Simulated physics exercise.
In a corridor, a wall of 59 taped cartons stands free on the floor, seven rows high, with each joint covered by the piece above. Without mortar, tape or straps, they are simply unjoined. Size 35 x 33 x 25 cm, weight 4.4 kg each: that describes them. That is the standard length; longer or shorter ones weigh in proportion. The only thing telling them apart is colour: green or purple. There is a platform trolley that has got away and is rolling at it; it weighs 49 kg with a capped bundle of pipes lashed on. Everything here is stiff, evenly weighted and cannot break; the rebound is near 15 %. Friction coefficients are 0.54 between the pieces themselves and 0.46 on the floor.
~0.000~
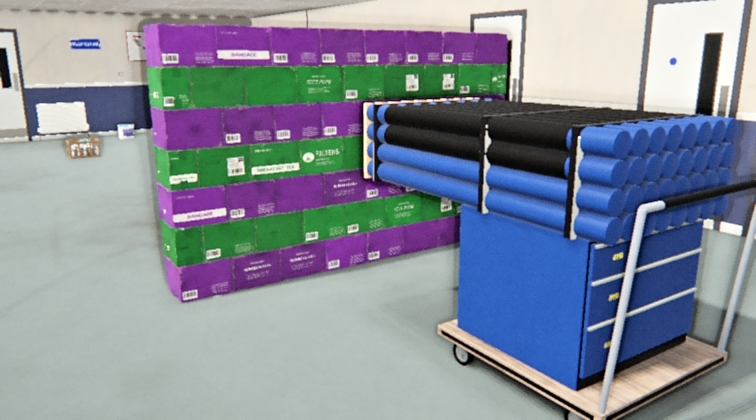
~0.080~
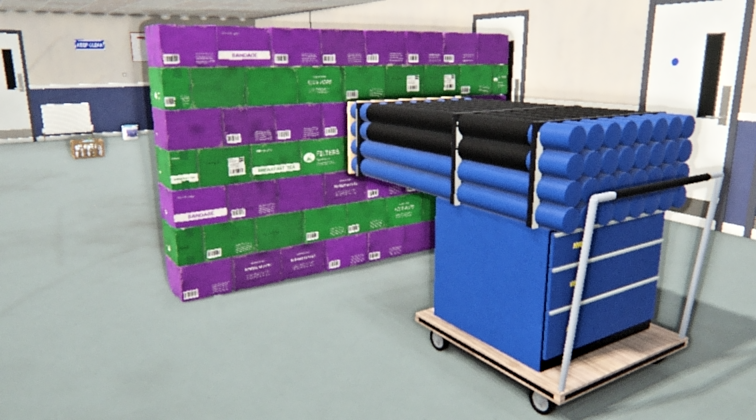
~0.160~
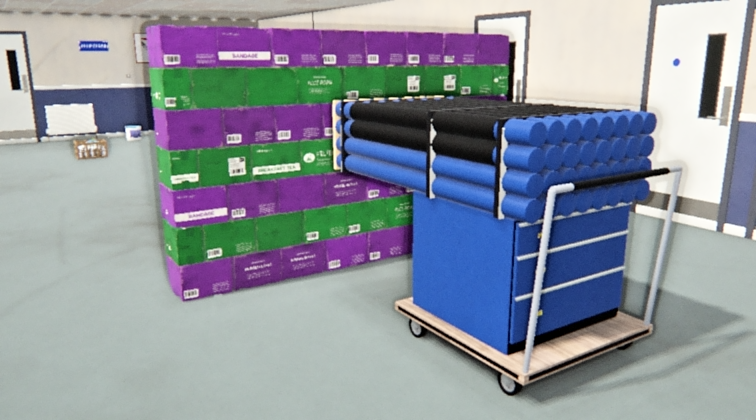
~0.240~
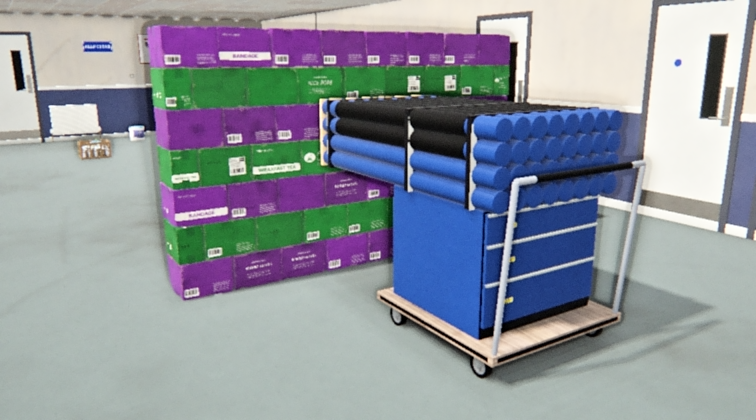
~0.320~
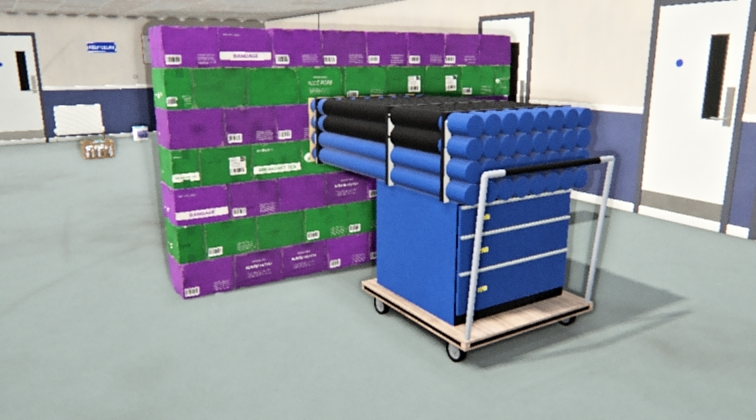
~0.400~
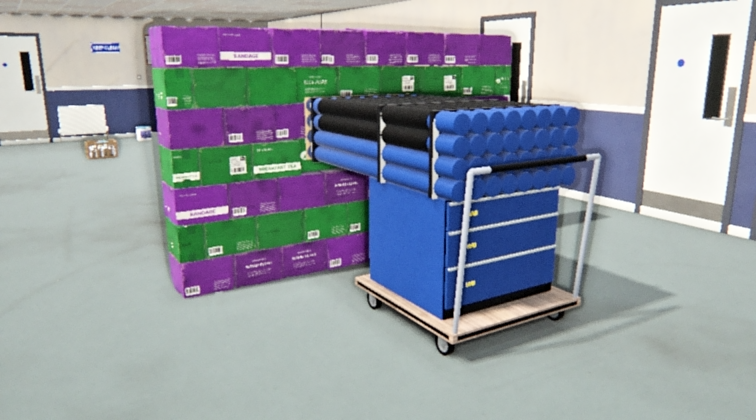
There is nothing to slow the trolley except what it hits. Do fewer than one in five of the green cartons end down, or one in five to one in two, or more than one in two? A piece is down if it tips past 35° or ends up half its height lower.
It is fewer than one in five.
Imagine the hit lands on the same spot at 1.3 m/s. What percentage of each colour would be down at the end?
Purple 0%, green 0%.
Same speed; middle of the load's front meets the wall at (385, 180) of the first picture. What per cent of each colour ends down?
You'd end up with purple at 0 and green at 0 percent down.
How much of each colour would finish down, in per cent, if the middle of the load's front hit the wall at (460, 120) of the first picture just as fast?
That would leave purple at 30 % and green at 30 %.
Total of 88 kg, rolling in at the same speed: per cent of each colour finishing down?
That would leave purple at 40 and green at 30 per cent.
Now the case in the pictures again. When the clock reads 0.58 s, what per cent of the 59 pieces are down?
0 per cent.
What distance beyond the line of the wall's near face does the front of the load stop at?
I'd say around 20 cm, more or less.
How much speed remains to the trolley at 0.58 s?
About 0.1 m/s.
Around 0.46 s, load 13 cm past the wall's line, still rolling; none of the 27 green cartons down (0 of 59 in all colours); top green carton displaced 16 cm; top purple carton displaced 36 mm.
Around 0.58 s, load 16 cm past the wall's line, still rolling; none of the 27 green cartons down (0 of 59 in all colours); top green carton tipped 4°; top purple carton tipped 3°.
Around 1.08 s, load 18 cm past the wall's line, stopped; none of the 27 green cartons down (0 of 59 in all colours); top green carton tipped 6°; top purple carton tipped 6°.
Finally (1.8 s), load 18 cm past the wall's line, stopped; none of the 27 green cartons down (0 of 59 in all colours); top green carton tipped 4°; top purple carton tipped 4°. That is 0 per cent. Seen by the last camera, middles, top green carton near (341, 83), top purple carton near (406, 49).
